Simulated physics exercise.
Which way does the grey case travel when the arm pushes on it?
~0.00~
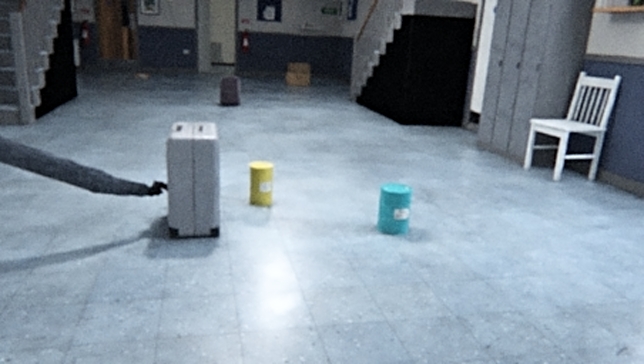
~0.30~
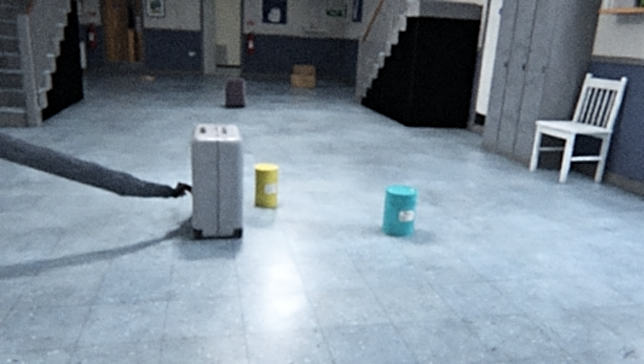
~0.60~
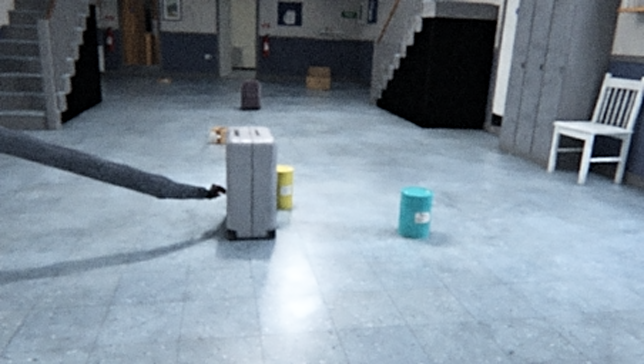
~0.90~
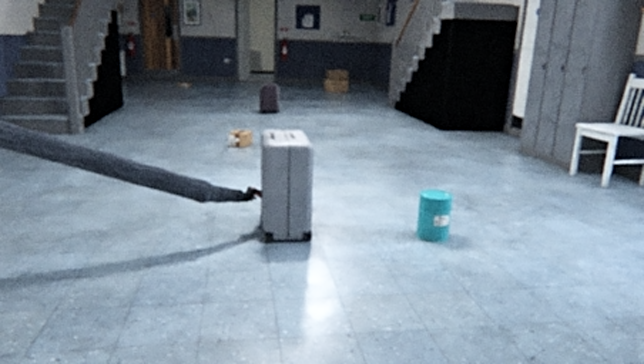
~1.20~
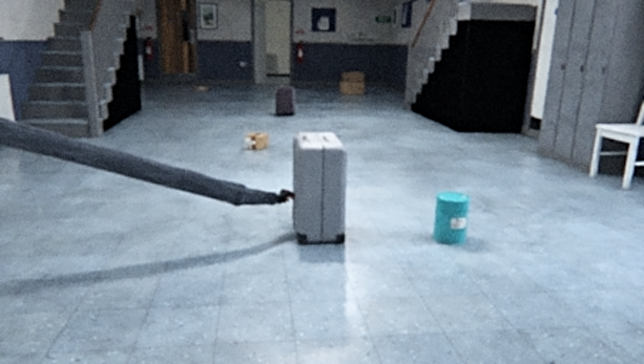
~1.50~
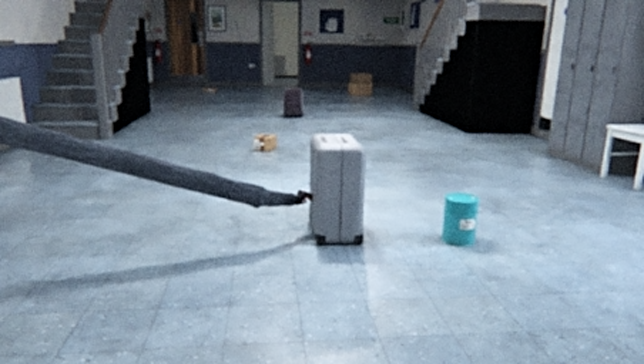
The grey case slides to the right, toward the turquoise canister.
